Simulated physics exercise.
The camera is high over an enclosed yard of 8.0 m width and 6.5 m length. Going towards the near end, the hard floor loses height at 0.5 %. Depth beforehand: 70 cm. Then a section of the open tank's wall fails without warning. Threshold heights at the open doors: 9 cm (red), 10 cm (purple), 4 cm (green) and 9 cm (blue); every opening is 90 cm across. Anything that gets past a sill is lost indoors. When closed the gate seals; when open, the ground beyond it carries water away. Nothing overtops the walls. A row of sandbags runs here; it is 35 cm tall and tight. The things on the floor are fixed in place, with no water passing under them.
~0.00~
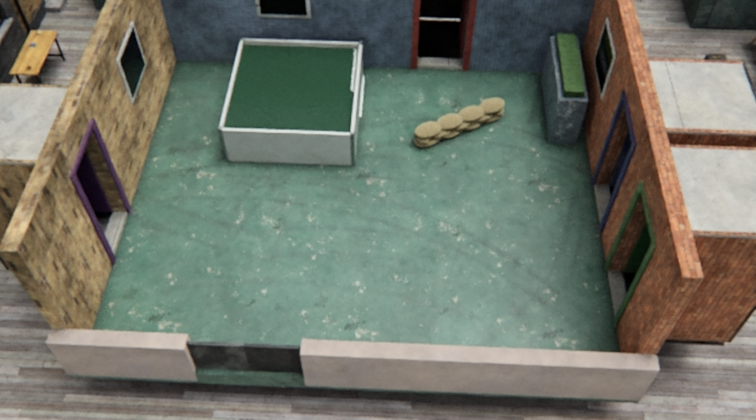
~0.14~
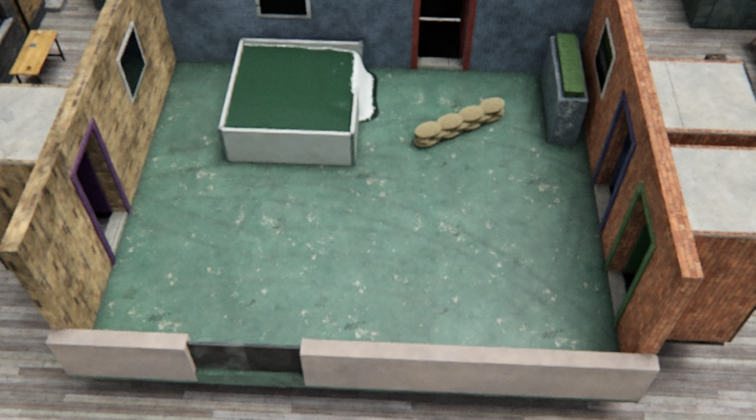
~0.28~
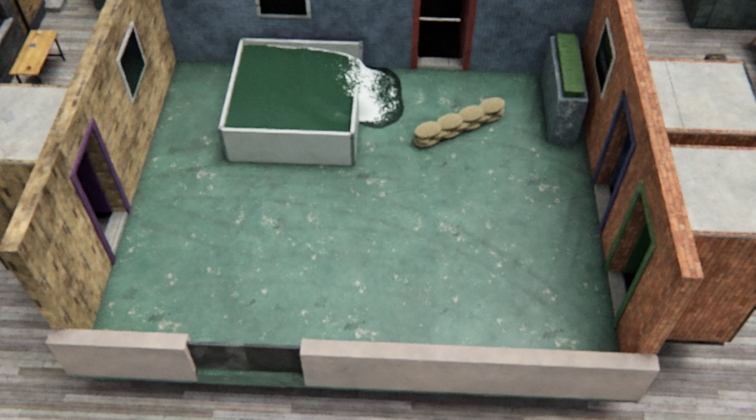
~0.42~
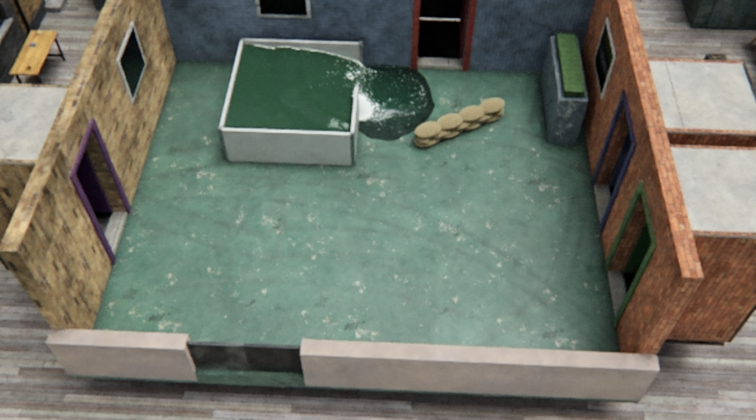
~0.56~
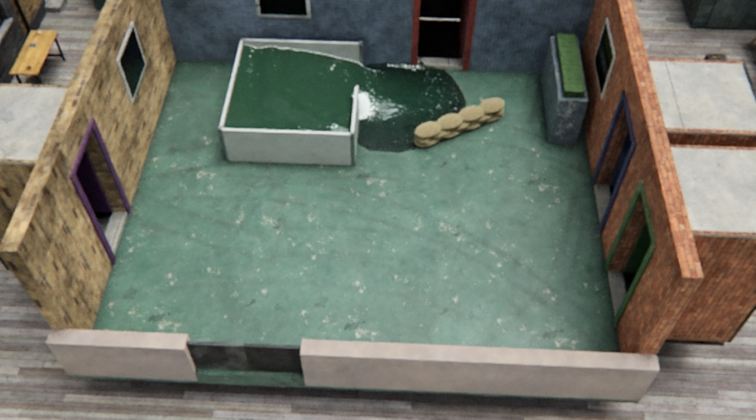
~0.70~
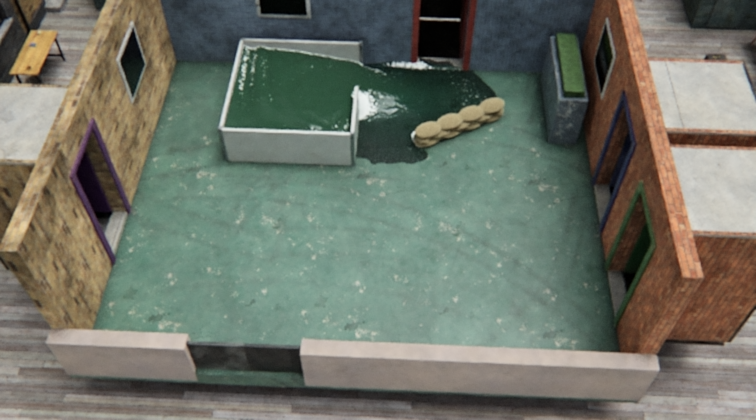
Dark green water pours from the tank's right side and spreads across the floor around sandbags.
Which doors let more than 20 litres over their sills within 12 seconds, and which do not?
Red door: The total grows larger than the cap. Purple door: The total remains smaller than the cap. Green door: The total grows larger than the cap. Blue door: The total remains smaller than the cap.
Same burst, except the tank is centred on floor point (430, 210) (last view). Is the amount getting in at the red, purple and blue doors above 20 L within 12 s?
Red gets no more than that, purple gets no more than that, blue gets more than that.
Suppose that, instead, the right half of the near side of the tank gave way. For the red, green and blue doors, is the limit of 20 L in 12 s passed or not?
Red falls short; green exceeds; blue falls short.
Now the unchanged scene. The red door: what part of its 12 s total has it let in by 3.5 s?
30 percent or so by then.
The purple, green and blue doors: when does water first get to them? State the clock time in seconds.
Times: Purple 8.5 seconds, green 3.2 seconds, blue 2.6 seconds.
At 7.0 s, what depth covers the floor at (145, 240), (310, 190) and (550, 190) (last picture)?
Listed order: 0 / 1 / 5 cm.
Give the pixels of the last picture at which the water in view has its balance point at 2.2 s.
Around (374, 108) in the last picture.
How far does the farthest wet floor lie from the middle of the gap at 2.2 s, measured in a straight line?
Roughly 4.4 m.
After 1.4 s water covers 15 % of the floor and is deepest (49 cm) near (540, 85); red door 20 cm at the sill, 11 L in, purple door not reached, green door not reached, blue door not reached.
After 2.2 s water covers 20 % of the floor and is deepest (55 cm) near (530, 85); red door 18 cm at the sill, 46 L in, purple door not reached, green door not reached, blue door not reached.
After 3.5 s water covers 45 % of the floor and is deepest (40 cm) near (566, 73); red door 13 cm at the sill, 79 L in, purple door not reached, green door 4 cm at the sill, 0 L in, blue door 5 cm at the sill, 0 L in.
After 7.0 s water covers 75 % of the floor and is deepest (18 cm) near (438, 128); red door 18 cm at the sill, 221 L in, purple door not reached, green door 8 cm at the sill, 4 L in, blue door 4 cm at the sill, 0 L in.
After 12.0 s water covers 95 % of the floor and is deepest (13 cm) near (98, 354); red door 10 cm at the sill, 282 L in, purple door 9 cm at the sill, 0 L in, green door 8 cm at the sill, 54 L in, blue door 2 cm at the sill, 0 L in.
